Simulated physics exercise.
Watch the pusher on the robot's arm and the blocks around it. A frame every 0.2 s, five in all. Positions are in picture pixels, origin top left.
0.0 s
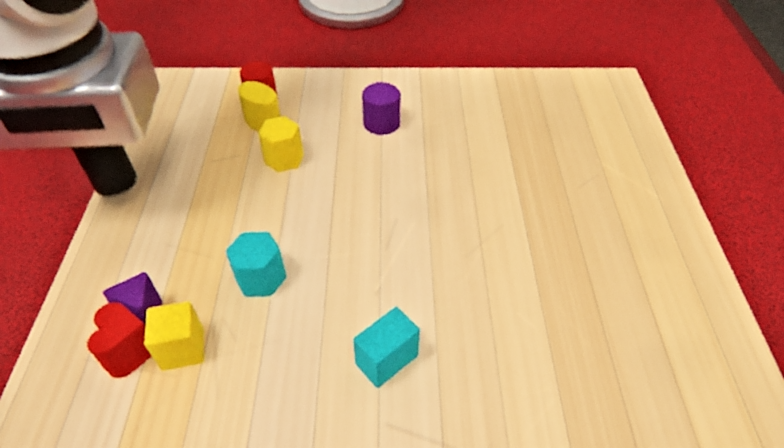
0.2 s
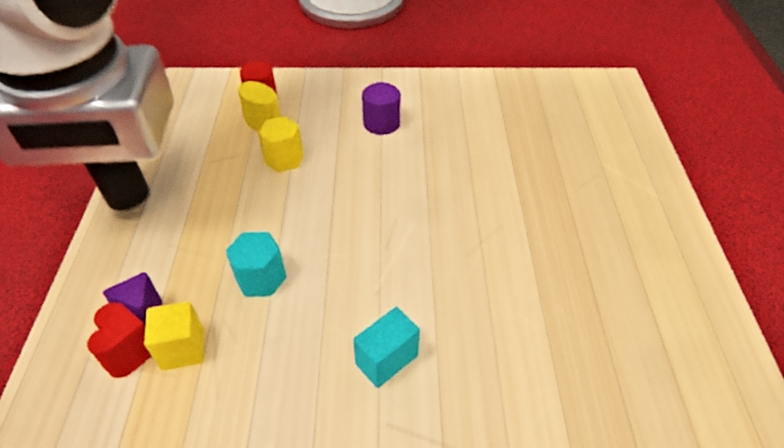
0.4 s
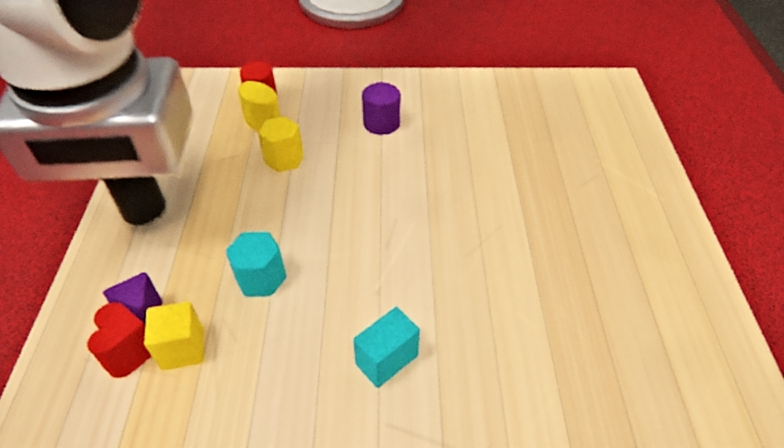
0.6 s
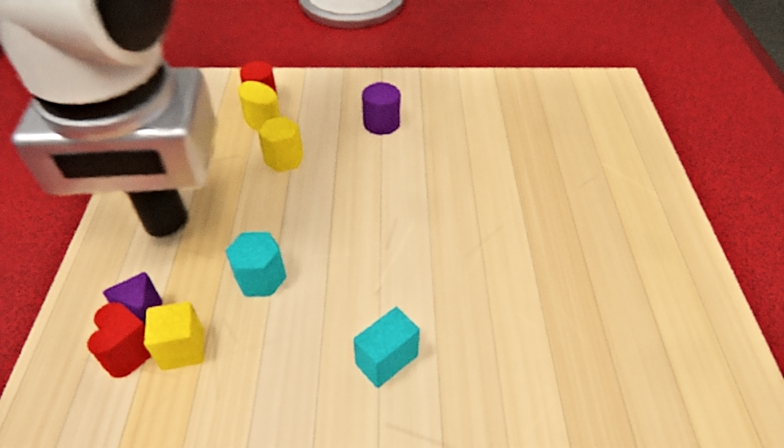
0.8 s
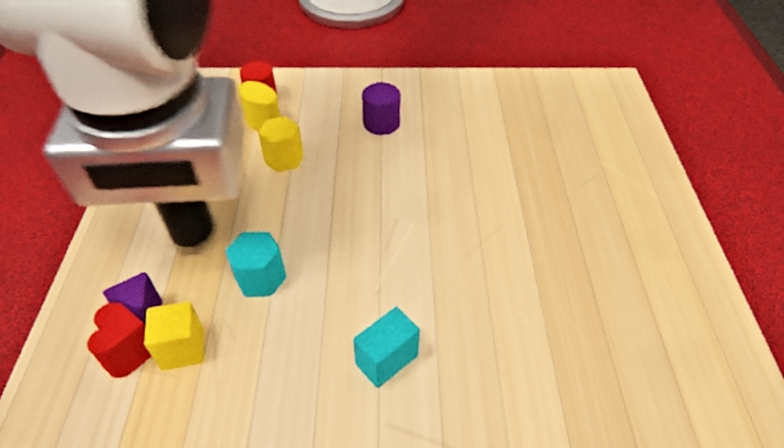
The robot arm's black pusher moves right and slightly down over the board, touching no blocks.
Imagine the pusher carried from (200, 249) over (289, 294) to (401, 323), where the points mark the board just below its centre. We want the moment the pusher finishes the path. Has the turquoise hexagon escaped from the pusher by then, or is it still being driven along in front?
In the end it is ahead.
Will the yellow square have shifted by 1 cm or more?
It seems not.
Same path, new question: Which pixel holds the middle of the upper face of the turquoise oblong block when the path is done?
I'd place it at (410, 349), taking the centre of its top.
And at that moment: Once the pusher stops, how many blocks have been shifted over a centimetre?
I'd say two blocks get moved.
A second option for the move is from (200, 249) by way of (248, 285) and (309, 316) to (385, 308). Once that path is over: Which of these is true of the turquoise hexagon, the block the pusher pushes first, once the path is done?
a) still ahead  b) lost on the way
a.
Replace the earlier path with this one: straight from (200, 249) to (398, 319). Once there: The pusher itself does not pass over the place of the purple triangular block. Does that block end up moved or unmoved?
My prediction: It remains in place.
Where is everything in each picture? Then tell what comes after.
Pusher's lower end (116, 182); purple triangular block (129, 289); yellow square (168, 322); turquoise hexagon (252, 249); turquoise oblong block (387, 333), in the first frame.
Pusher (128, 196); blocks still, in the second frame.
Pusher (145, 209); blocks still, in the third frame.
Pusher (166, 221); blocks still, in the fourth frame.
Pusher (193, 231); purple triangular block (129, 289); yellow square (168, 322); turquoise hexagon (252, 249); turquoise oblong block (387, 333), in the fifth frame.
What follows on the original path. One third of the way, pusher (252, 263); turquoise hexagon (292, 265).
Two thirds of the way, pusher (323, 289); turquoise hexagon (368, 290), turned 15° anticlockwise.
At the end, pusher (401, 306); purple triangular block still; yellow square still; turquoise hexagon (450, 313); turquoise oblong block (410, 349), turned 55° clockwise.
